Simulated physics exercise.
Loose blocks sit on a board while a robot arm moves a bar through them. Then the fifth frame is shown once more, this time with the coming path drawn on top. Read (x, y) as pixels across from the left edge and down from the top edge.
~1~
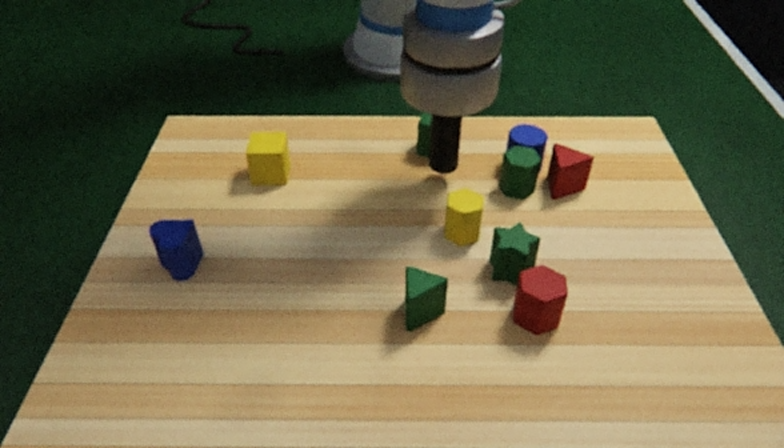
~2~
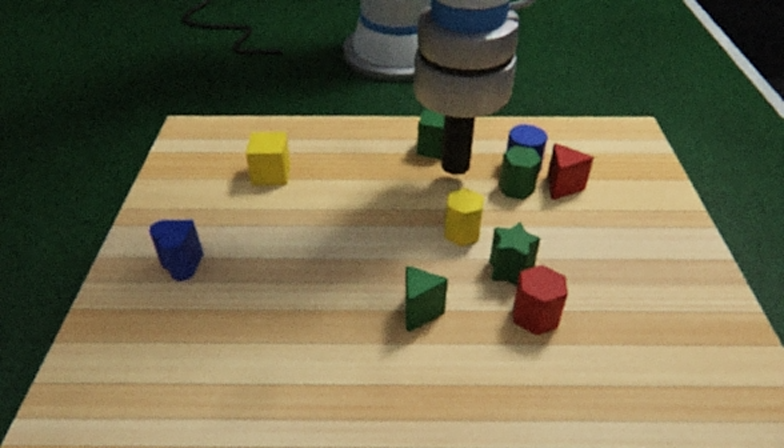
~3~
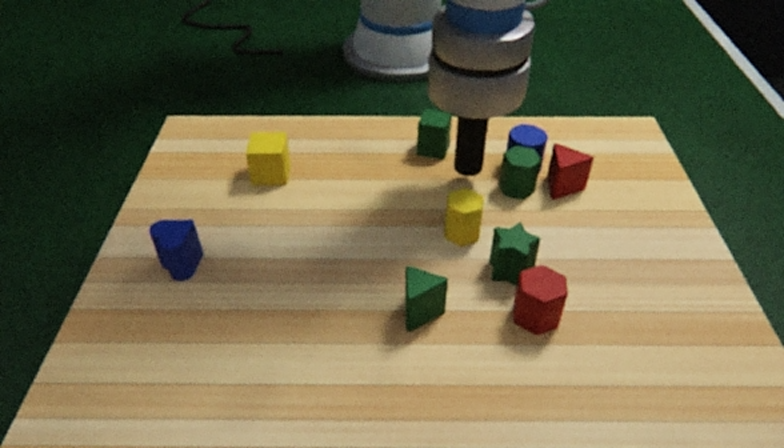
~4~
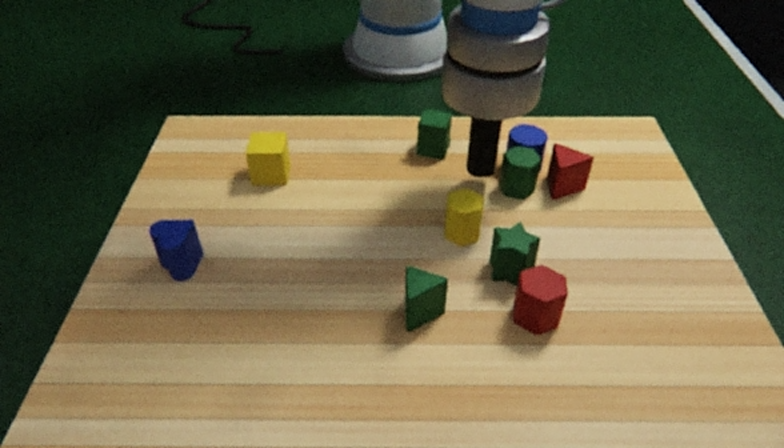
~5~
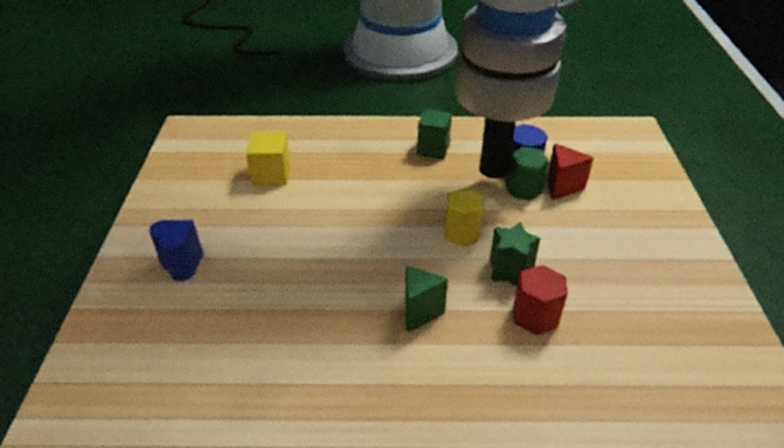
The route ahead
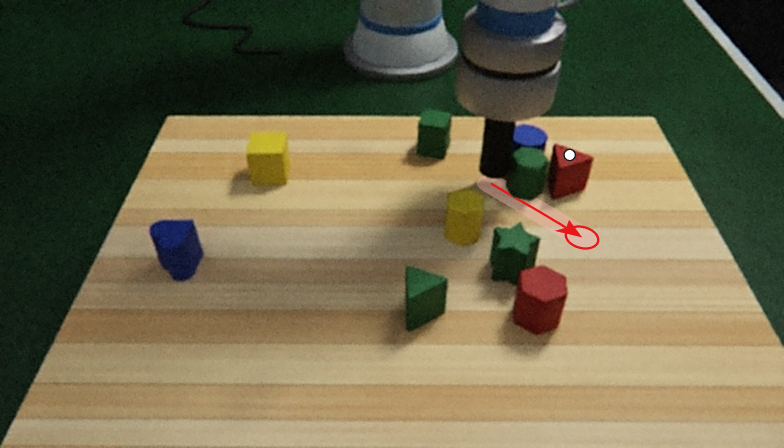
To begin with, a robot arm holds a dark bar upright over a wooden board scattered with yellow, blue, green and red blocks. The bar slides slowly to the right between the blocks, which stay still. It then reaches the green hexagonal block and nudges it slightly right.
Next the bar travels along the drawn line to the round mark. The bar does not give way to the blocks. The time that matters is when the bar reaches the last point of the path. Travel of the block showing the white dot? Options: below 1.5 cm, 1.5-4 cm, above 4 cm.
That block covers between 1.5 and 4 cm.
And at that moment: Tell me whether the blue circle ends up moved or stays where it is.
It sits in its place.
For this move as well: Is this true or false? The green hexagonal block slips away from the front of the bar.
Answer: True.
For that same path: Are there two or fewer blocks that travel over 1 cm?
Final answer: Yes.
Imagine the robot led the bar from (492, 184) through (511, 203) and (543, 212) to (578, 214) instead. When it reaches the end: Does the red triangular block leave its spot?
Yes - that is the case.
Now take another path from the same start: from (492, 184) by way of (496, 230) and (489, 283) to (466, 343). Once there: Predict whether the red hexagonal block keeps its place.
The answer is that it is displaced.
Drawn move, from (492, 184) directly to (582, 237); the dot is on the red triangular block.
The first path, step by step. One third of the way, bar (523, 187); green hexagonal block (561, 167), turned 30° anticlockwise; red triangular block (583, 155), turned 35° anticlockwise.
Two thirds of the way, bar (555, 205); green hexagonal block (584, 174), turned 85° anticlockwise; red triangular block (587, 154), turned 50° anticlockwise.
At the end, bar (586, 224); blue circle still; green hexagonal block (586, 175), turned 95° anticlockwise; red triangular block (587, 154), turned 50° anticlockwise.
